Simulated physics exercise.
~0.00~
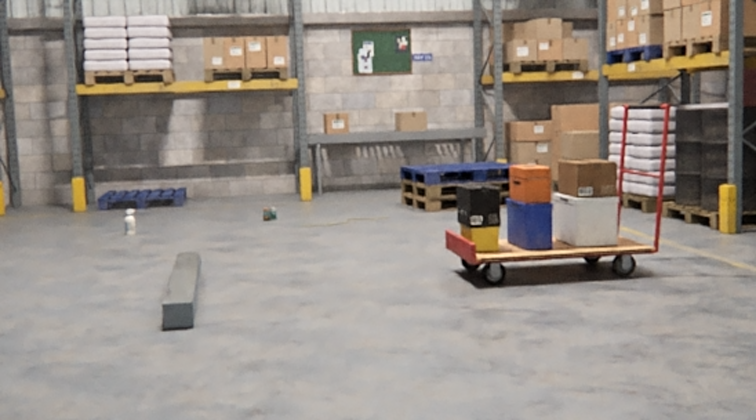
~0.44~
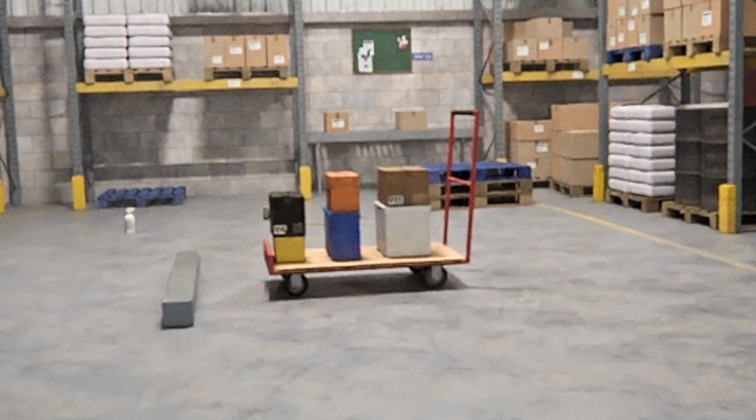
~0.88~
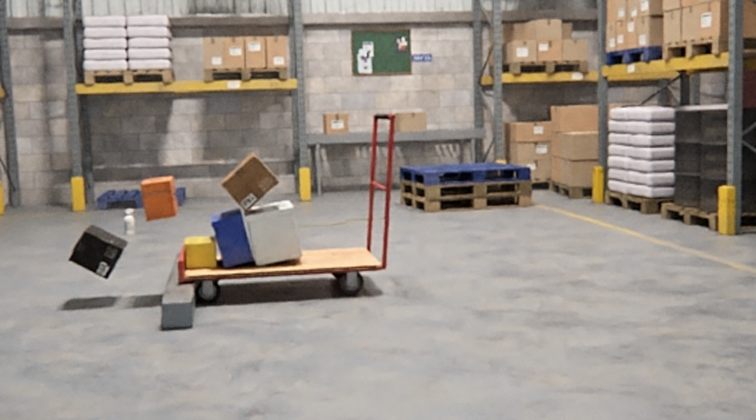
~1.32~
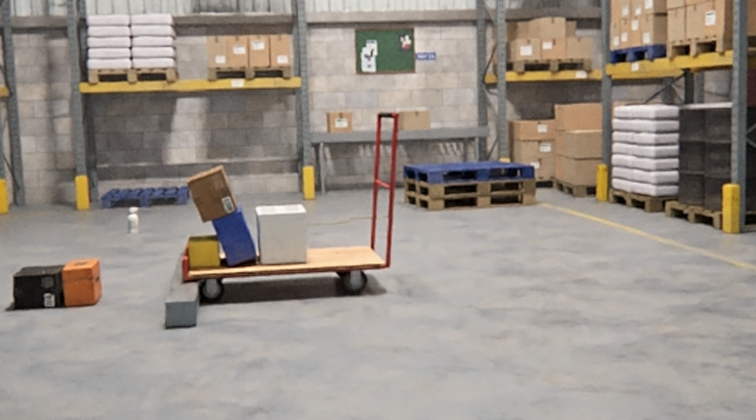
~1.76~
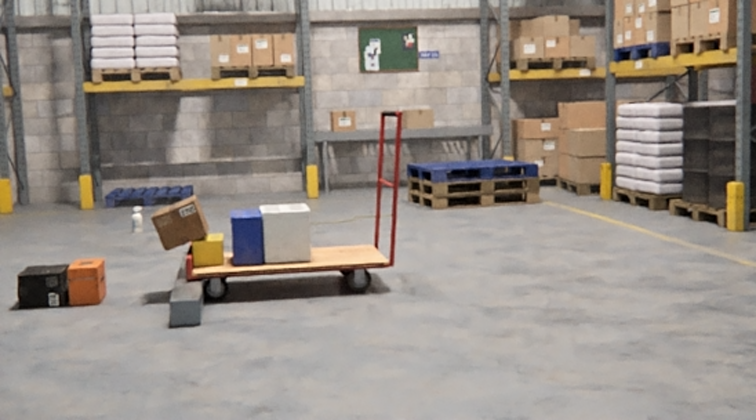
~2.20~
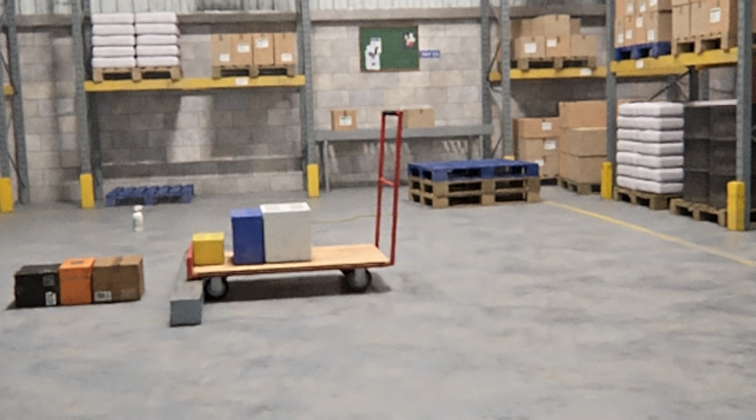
A red-framed flatbed cart loaded with boxes rolls left across a grey warehouse floor, seen from the side by a slightly swaying camera, with stocked racks and pallets behind. Black sits above yellow at its left, orange above blue in the middle, and a brown carton above a white tote at right. The cart stops against a grey beam, and the black and orange boxes fly off the front. The brown carton tumbles over the shifting blue and yellow boxes, then drops off too. Black, orange and brown end in a row on the floor, while yellow, blue and white remain aboard.
